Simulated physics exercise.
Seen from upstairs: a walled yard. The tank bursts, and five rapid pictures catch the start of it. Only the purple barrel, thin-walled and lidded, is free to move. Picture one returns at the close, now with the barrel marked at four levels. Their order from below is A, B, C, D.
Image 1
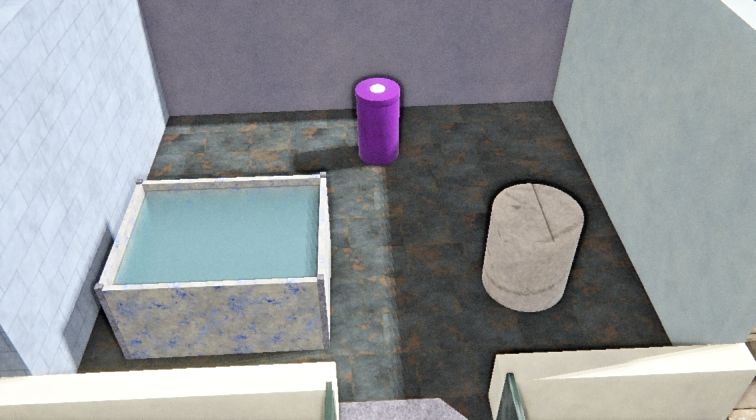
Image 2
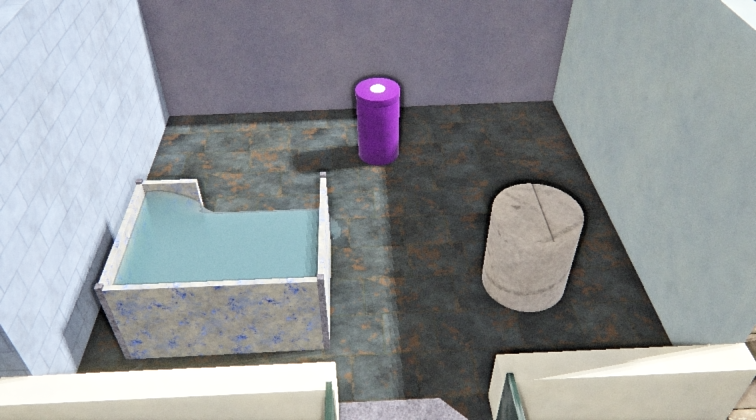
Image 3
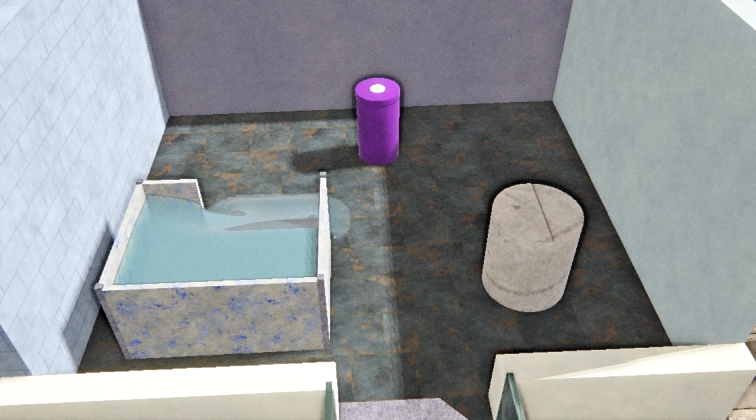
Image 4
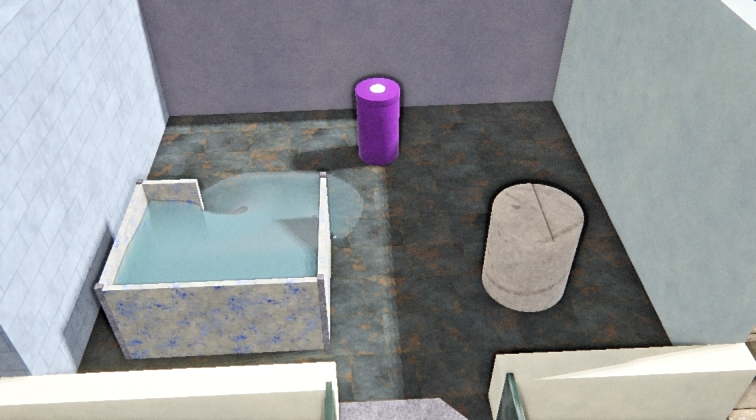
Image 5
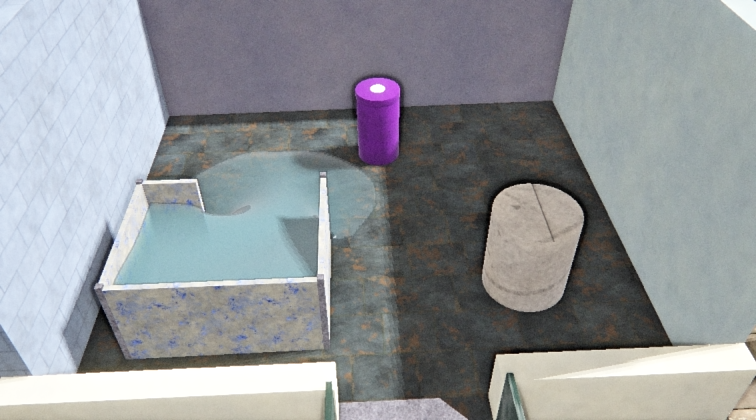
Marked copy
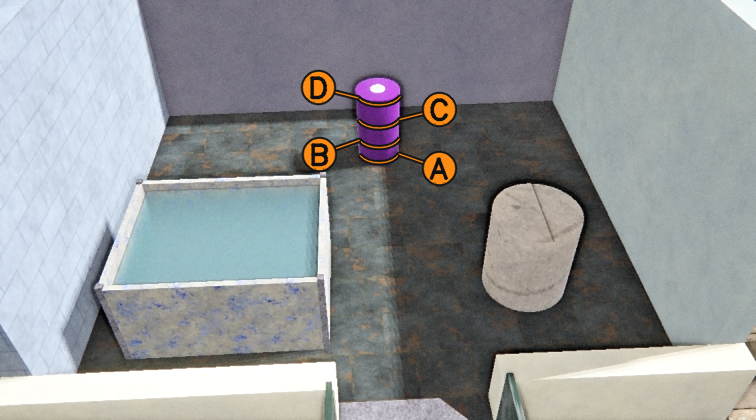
The back wall of a full tank on the left broke open, and water poured out over the dark ground in a widening puddle, while the purple barrel and the pale stone cylinder stayed still.
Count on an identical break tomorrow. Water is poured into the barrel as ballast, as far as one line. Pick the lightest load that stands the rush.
That is line C.
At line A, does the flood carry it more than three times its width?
Yes.
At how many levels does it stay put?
Two.
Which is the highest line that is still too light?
B.
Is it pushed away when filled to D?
No.
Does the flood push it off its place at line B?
Yes, that goes wrong.
On the marked copy, A at (380, 162); B at (380, 147); C at (380, 128); D at (380, 105); from the bottom up A, B, C, D.
With A, it is pushed about 7 times its own width away.
With B, it is pushed about half its own width away.
With C, it does not move.
With D, it does not move.
